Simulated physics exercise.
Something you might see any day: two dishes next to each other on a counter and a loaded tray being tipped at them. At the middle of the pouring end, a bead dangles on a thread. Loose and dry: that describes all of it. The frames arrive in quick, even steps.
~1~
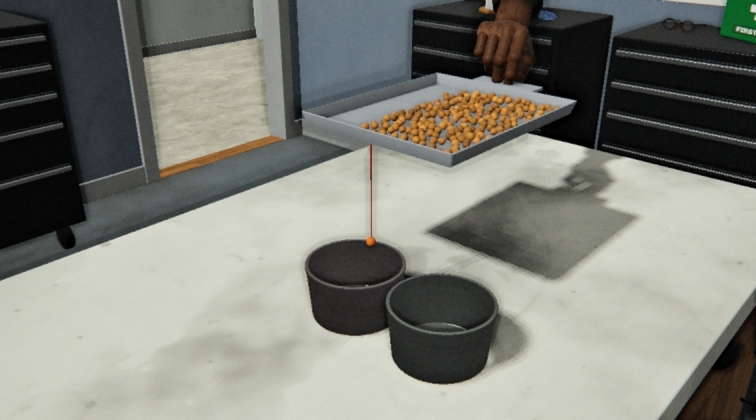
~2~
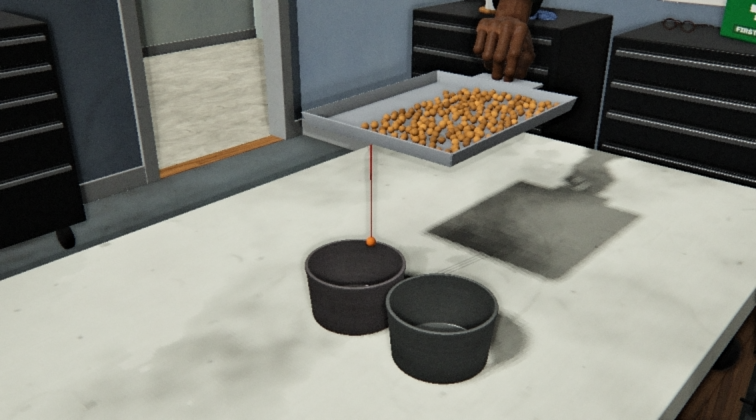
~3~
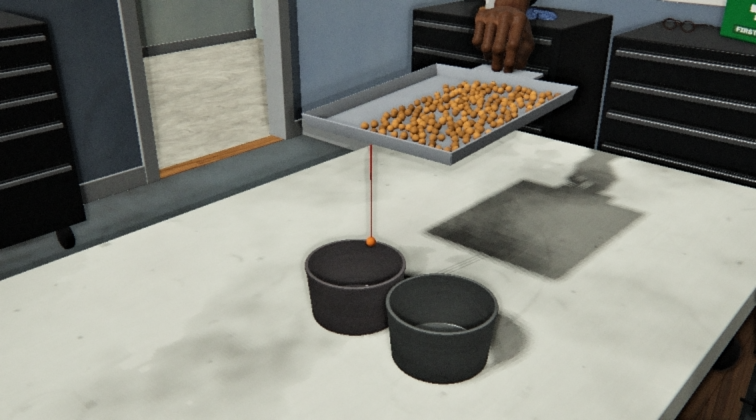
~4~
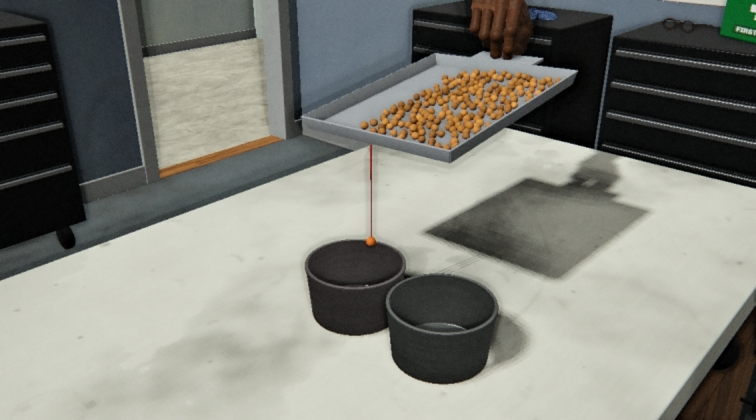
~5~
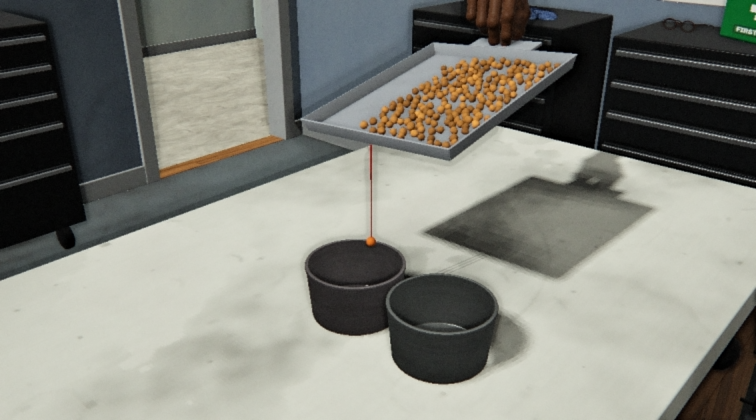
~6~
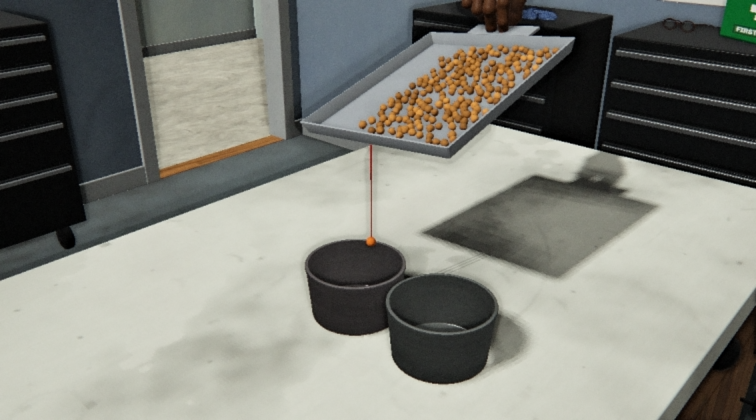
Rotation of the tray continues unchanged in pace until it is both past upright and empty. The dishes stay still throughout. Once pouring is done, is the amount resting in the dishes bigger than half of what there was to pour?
No, it is under half.
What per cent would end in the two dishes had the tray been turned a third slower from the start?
It would be close to 30 per cent.
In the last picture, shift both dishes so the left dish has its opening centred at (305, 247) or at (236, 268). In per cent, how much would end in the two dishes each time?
First position: Some 80 %; second position: Some 10 %.
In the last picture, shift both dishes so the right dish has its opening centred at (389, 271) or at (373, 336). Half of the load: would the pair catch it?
Taking them in turn, it's beyond half and then short of half.
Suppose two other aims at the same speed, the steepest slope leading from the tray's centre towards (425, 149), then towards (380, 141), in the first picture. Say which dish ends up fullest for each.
The first try favours the dish to the right; the second favours the dish to the left.
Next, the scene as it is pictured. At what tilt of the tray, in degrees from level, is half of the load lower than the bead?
It has tipped about 110 degrees.
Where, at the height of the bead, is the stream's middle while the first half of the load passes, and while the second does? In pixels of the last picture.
The opening half passes (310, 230), the closing half (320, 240).
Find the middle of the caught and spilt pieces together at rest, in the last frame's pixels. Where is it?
Near (305, 291).
Soon, tray tipped steeply; nearly all on the tray; a stray few outside both; a small part in the air.
A while on, tray tipped past a quarter turn; about half on the tray; a small part in the left dish; about a quarter outside both; about a third in the air.
Towards the end, tray tipped past a quarter turn; about a third in the left dish; about two thirds outside both.
Finally, tray tipped past a quarter turn; none in the right dish; about a third in the left dish; about two thirds outside both.
